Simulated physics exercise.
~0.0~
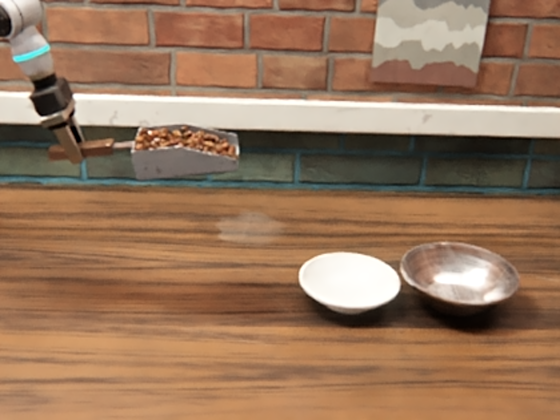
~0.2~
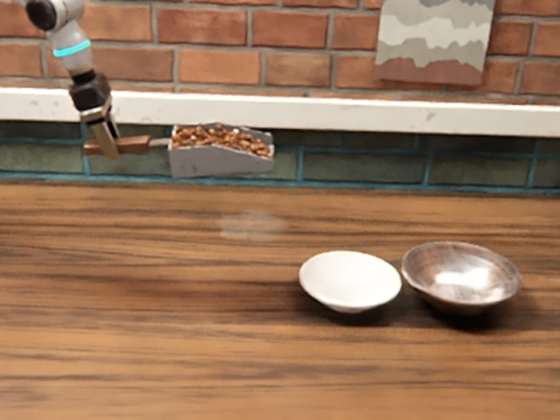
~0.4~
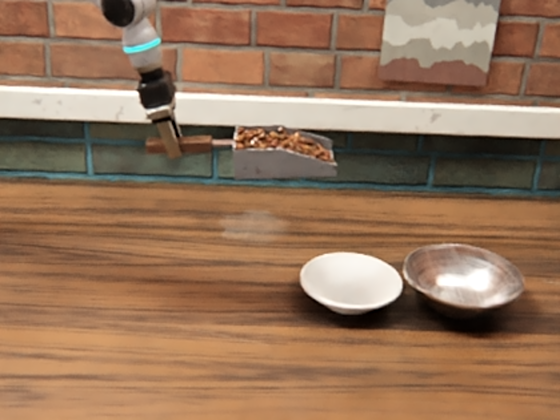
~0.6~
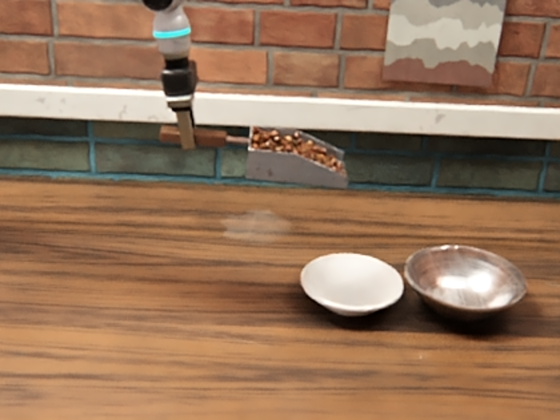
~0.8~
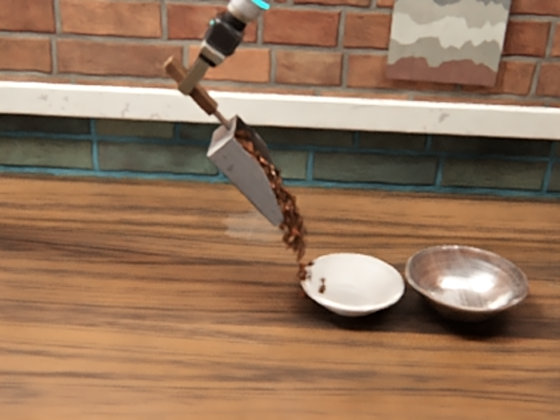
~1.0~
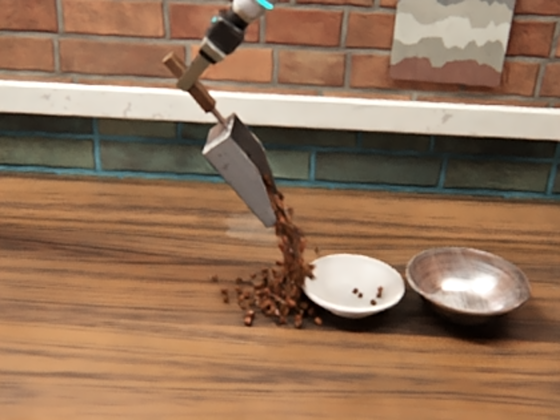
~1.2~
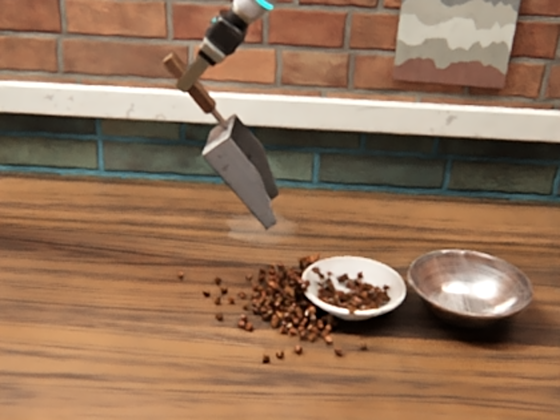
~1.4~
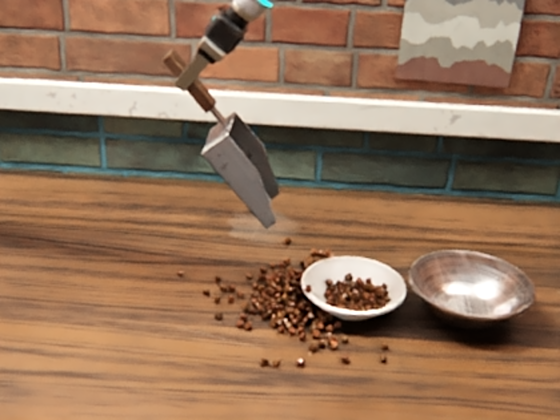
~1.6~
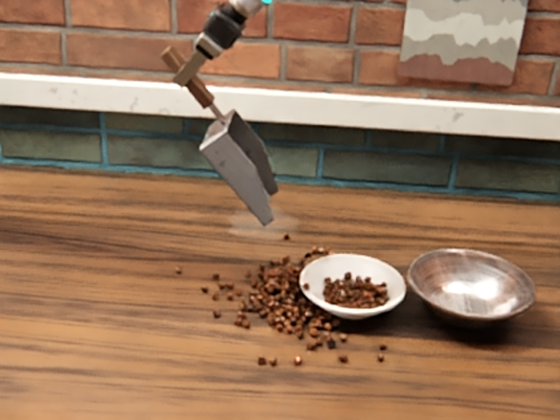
The clip opens on a wooden table against a brick wall, where a robot arm holds a grey scoop full of small brown pellets, with a white bowl and a shiny metallic bowl standing to the right. The arm carries the level scoop rightward above the table, and then its front begins to dip. It tips steeply, and pellets pour toward the near left edge of the white bowl. Many land on the table beside it, while others collect inside. The emptied scoop finally hangs still, with most pellets scattered on the wood, a smaller heap in the white bowl, and the metallic bowl empty.
